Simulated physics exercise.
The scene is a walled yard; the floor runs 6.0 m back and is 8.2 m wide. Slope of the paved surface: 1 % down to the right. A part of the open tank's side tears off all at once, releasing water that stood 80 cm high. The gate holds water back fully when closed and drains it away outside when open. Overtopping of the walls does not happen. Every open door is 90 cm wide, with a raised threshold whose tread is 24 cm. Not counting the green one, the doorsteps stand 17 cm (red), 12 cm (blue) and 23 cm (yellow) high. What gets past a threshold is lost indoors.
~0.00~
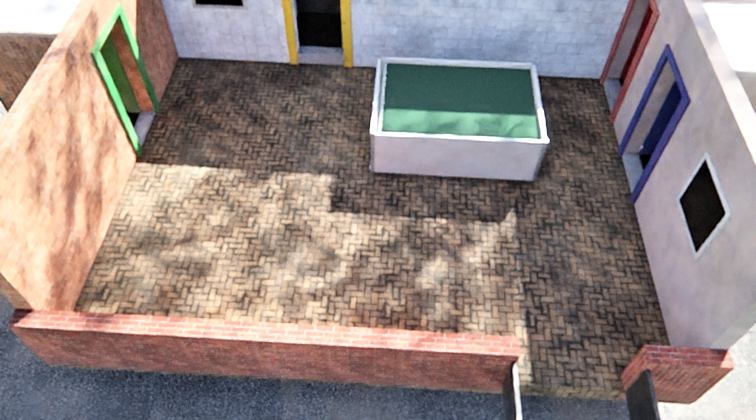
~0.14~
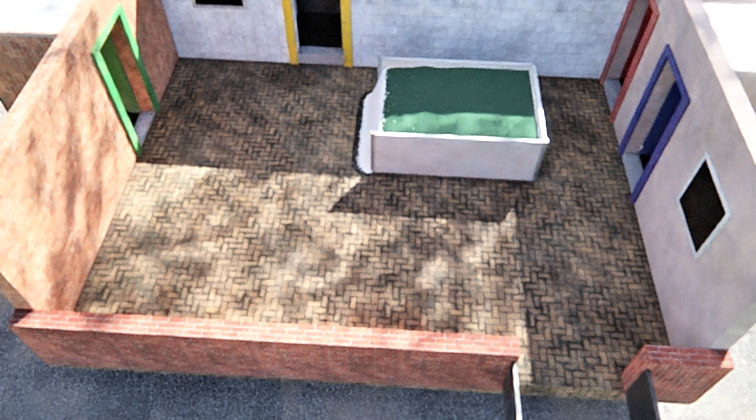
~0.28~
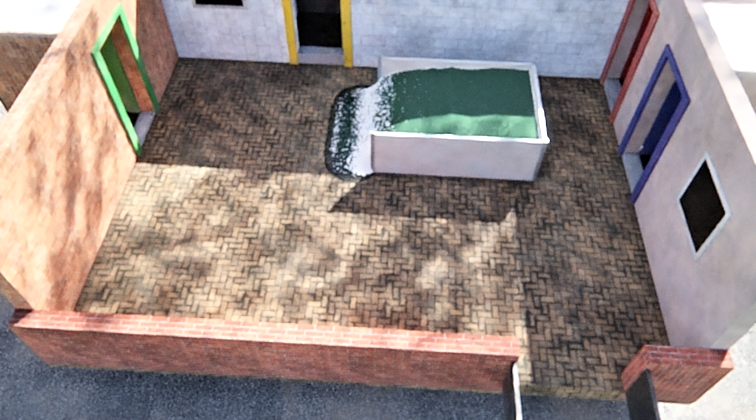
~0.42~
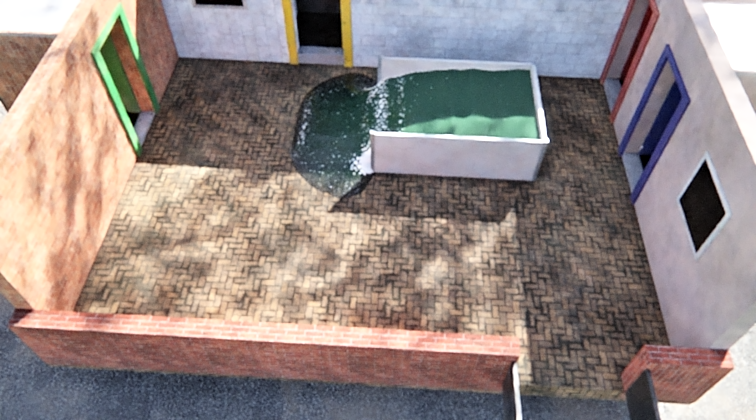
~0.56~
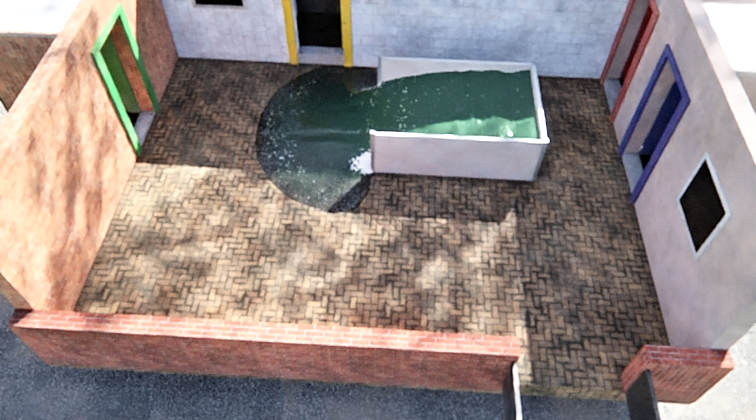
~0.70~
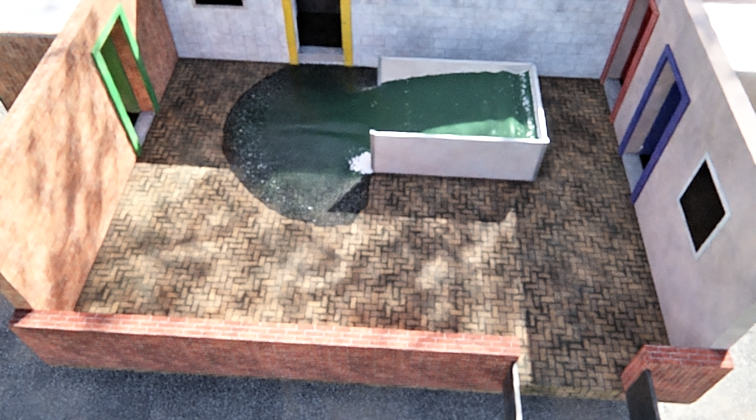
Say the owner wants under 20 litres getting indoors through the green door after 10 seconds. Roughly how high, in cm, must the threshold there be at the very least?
At the very least some 29 cm.
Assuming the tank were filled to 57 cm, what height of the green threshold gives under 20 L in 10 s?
A step of about 19 cm does it.
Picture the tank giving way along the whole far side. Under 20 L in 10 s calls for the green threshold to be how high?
Some 13.5 centimetres.
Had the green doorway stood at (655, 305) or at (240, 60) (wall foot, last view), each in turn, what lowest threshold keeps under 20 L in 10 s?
Around 16 and 24 cm respectively.
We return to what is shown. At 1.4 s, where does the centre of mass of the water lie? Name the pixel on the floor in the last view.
Near (380, 131).
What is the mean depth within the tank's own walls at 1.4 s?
On average, around 46 cm.
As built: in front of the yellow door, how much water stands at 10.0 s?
A ruler would read roughly 6.0 cm.
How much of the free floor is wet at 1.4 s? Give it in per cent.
Approximately 35 % of it.
After 1.4 s water covers 35 % of the floor, deepest (33 cm) near (364, 149); 13 cm at the green door, 32 litres in over its 6 cm threshold.
After 3.0 s water covers 45 % of the floor, deepest (40 cm) near (68, 326); 29 cm at the green door, 296 litres in over its 6 cm threshold.
After 10.0 s water covers 100 % of the floor, deepest (16 cm) near (657, 315); 4 cm at the green door, 481 litres in over its 6 cm threshold.
At the green door as built, the water arrived by 1.1 s and peaked near 31 cm at 2.6 s.
With a threshold of 25.5 cm, 52 litres would have come in within the 10 s; with 34.5 cm, 1 litre. So under 20 litres takes about 29 cm.
